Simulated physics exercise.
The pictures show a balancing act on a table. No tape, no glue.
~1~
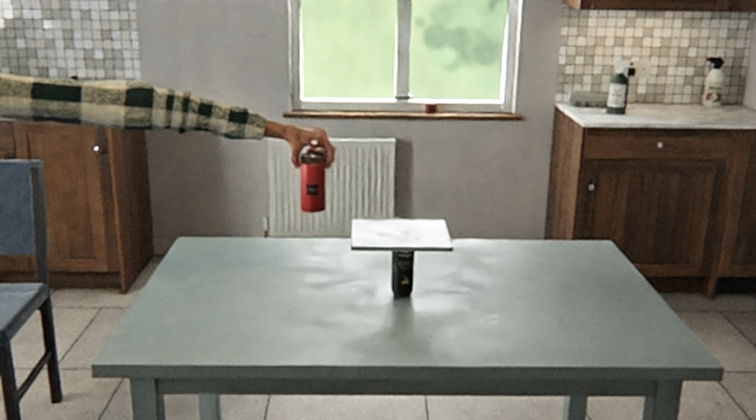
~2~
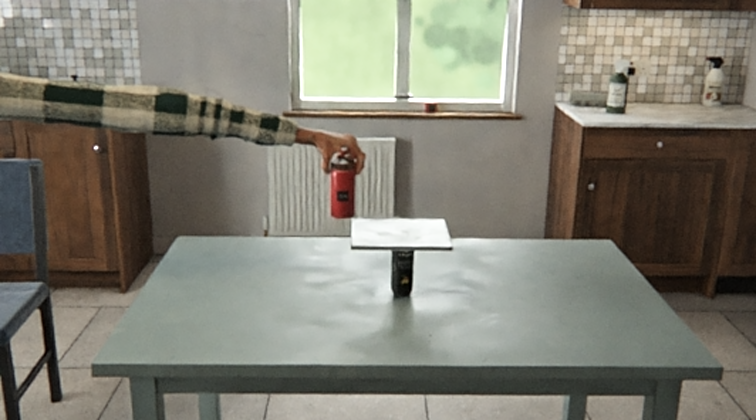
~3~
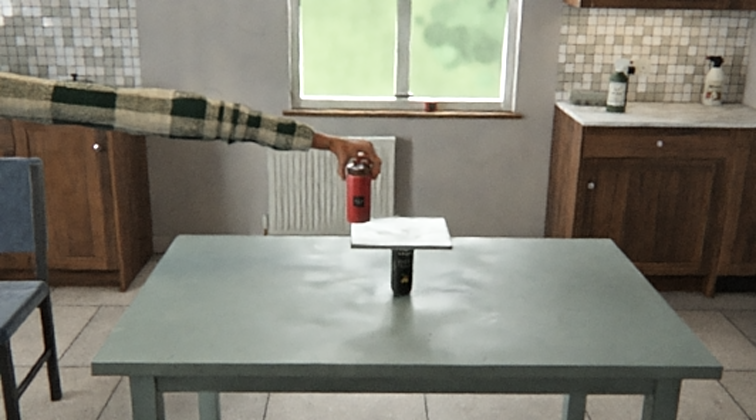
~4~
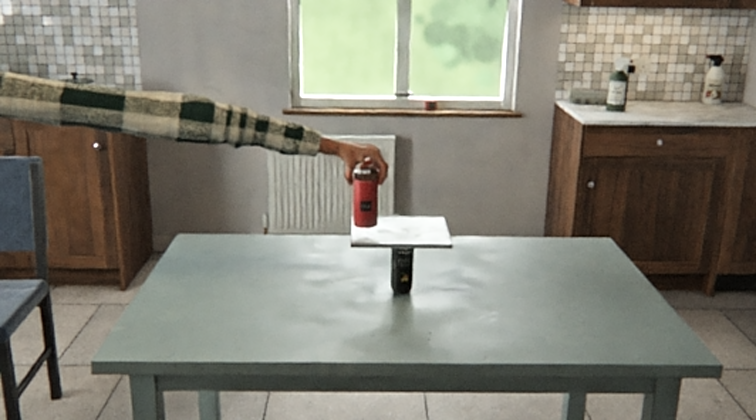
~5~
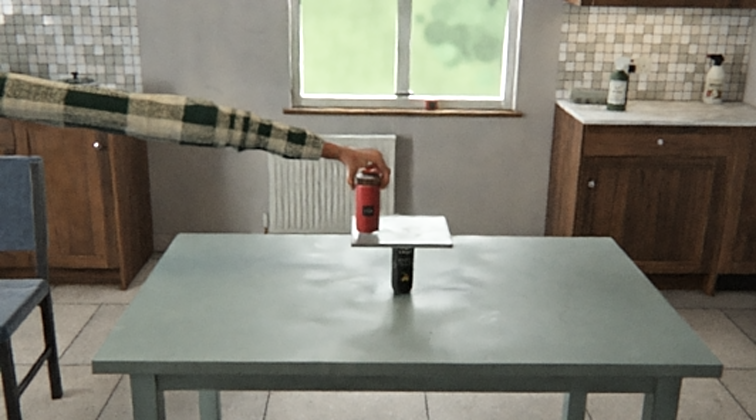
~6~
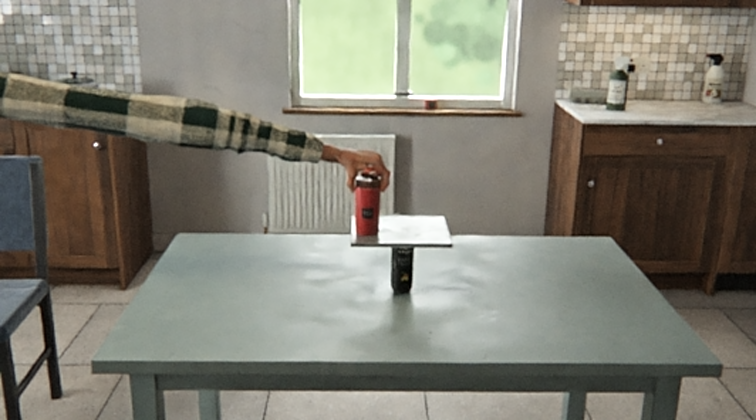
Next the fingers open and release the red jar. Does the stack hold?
In the end the stack comes apart.
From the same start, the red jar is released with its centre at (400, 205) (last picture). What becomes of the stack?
Then it holds.
Then, 0.40 s on from there, red jar now fallen; grey lid turned 72° from how it was put.
Then, 0.60 s on from there, grey lid now fallen.
In the end, fallen, red jar and grey lid; black can unmoved. The stack gives way.
